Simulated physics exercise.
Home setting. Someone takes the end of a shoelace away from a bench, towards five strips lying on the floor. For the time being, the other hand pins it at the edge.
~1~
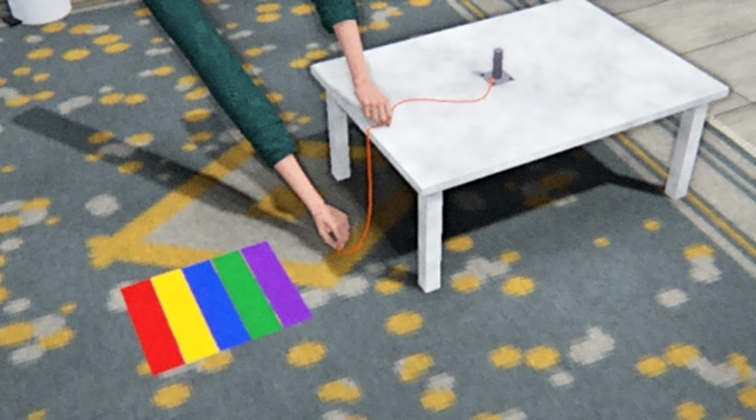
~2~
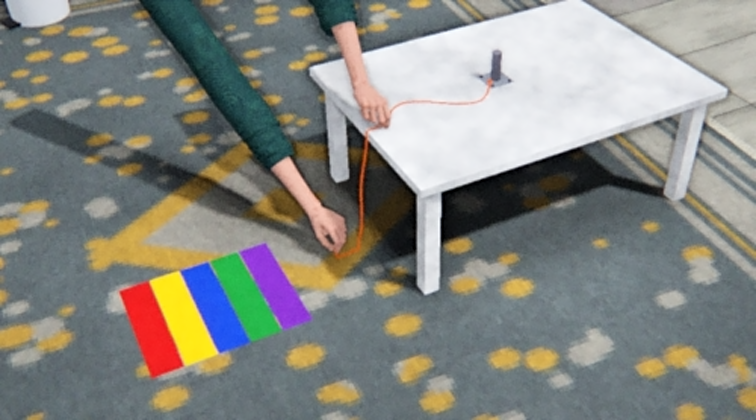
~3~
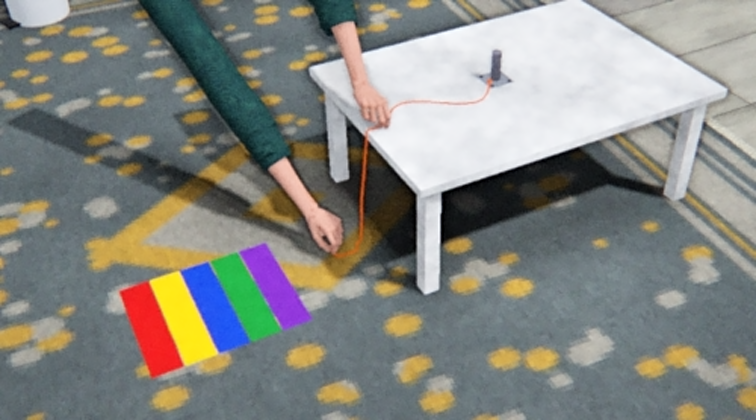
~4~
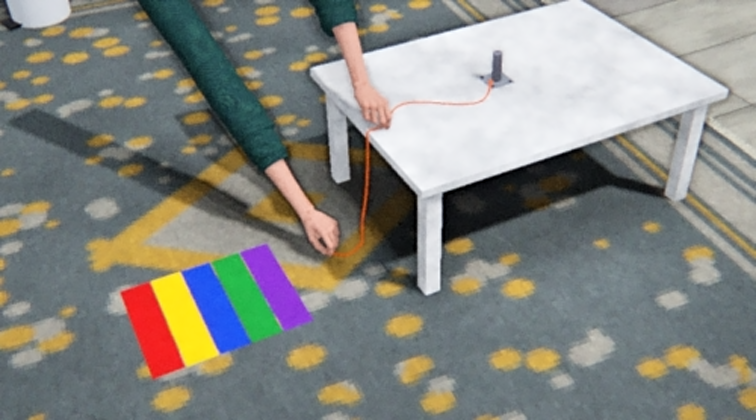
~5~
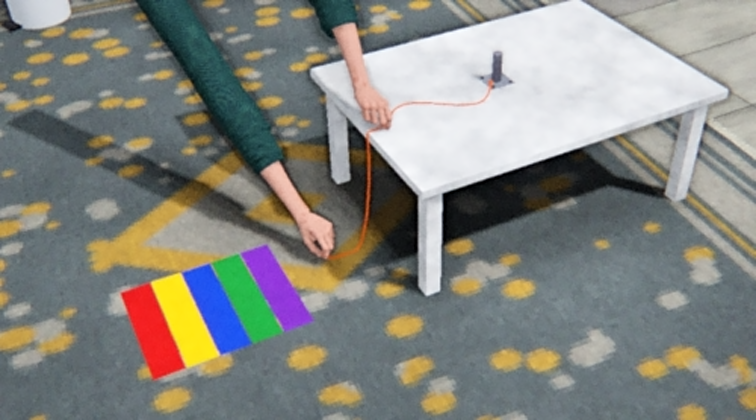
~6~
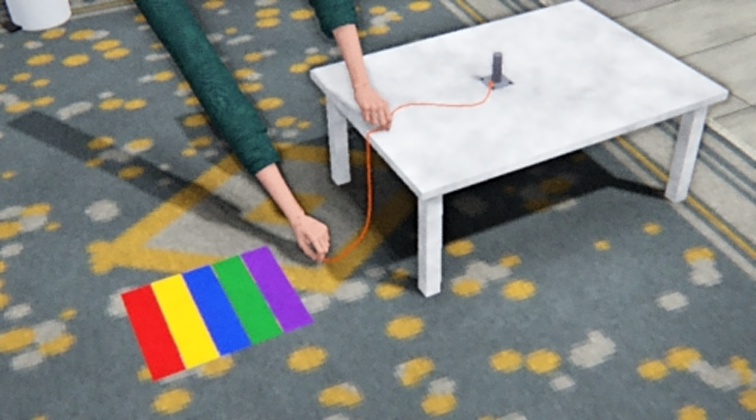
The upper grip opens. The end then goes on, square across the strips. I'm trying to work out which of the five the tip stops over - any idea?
I would say the blue one.
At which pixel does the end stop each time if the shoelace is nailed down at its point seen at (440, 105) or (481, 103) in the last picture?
First try near (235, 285), second near (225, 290).
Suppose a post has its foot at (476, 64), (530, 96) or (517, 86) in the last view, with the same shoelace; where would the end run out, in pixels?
Around (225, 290), then (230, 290), then (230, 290).
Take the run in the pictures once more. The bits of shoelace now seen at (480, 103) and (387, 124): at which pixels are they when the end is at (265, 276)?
(455, 94) and (363, 136).
Early on, end near (265, 276); over purple.
Midway, end near (232, 288); over green.
At the end of the slack, end near (212, 294); over blue. It gets as far as the blue strip.
